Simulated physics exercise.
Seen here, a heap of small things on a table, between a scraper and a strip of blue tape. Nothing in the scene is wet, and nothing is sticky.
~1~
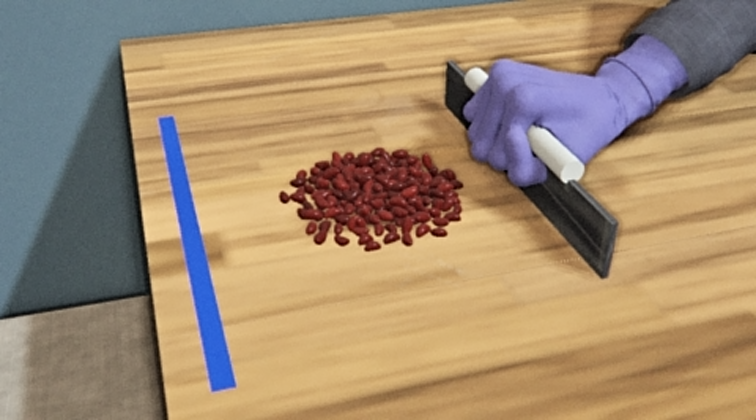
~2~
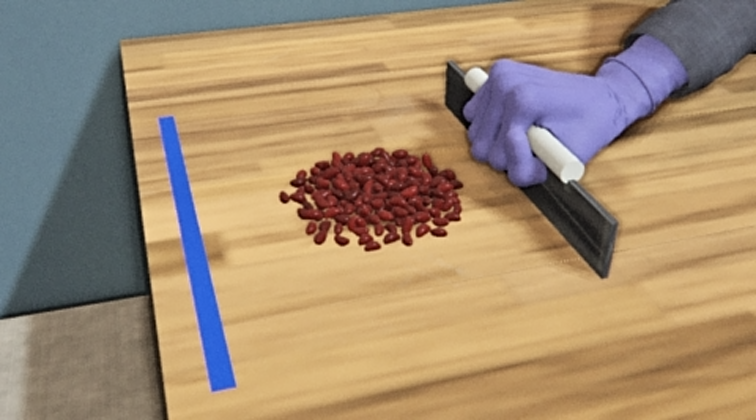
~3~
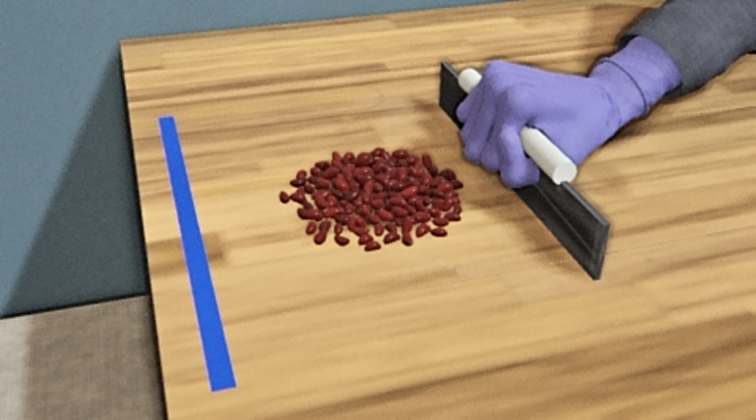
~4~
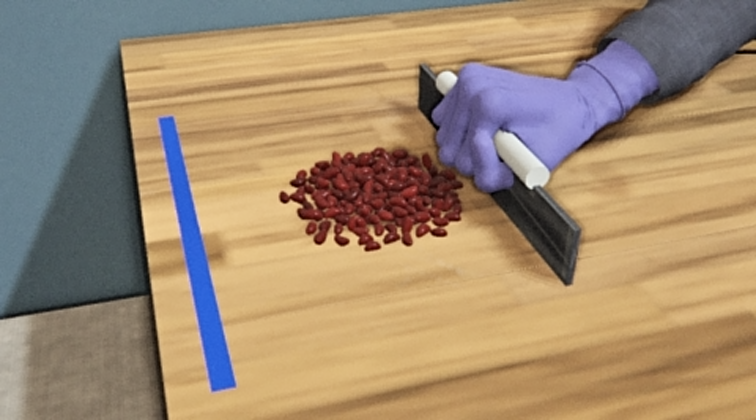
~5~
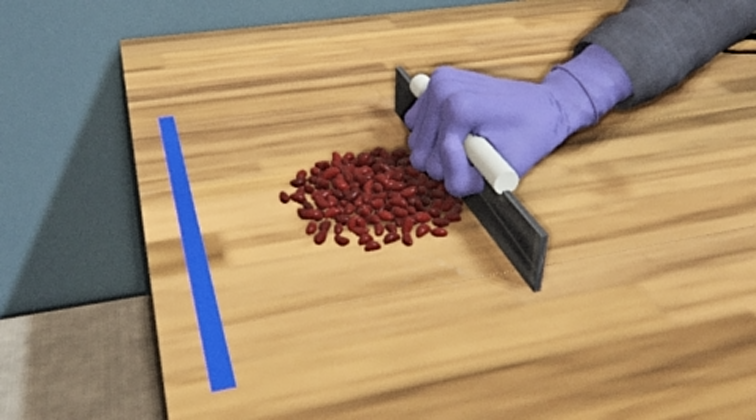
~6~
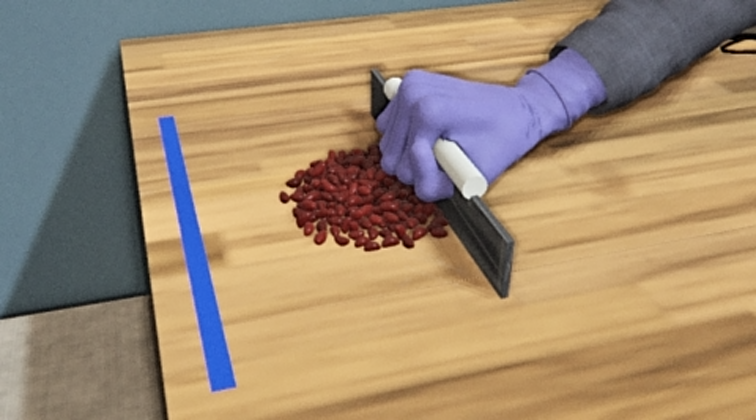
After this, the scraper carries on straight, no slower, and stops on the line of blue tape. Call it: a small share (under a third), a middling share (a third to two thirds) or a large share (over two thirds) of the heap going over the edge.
A large share.
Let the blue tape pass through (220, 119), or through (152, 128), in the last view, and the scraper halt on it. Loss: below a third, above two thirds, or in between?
First try: Under a third; second try: Over two thirds.
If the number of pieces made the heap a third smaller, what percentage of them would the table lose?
My guess is about 70 per cent.
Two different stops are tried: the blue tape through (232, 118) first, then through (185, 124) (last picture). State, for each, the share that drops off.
About 10 % and 60 %.
Soon after the last picture, scraper still moving, near (301, 157); heap all on the table, its front near (182, 226).
A little later, scraper stopped at the blue tape; heap about two thirds over the edge.
Later still, scraper stopped at the blue tape; heap most over the edge.
At rest, scraper stopped at the blue tape; heap most over the edge.
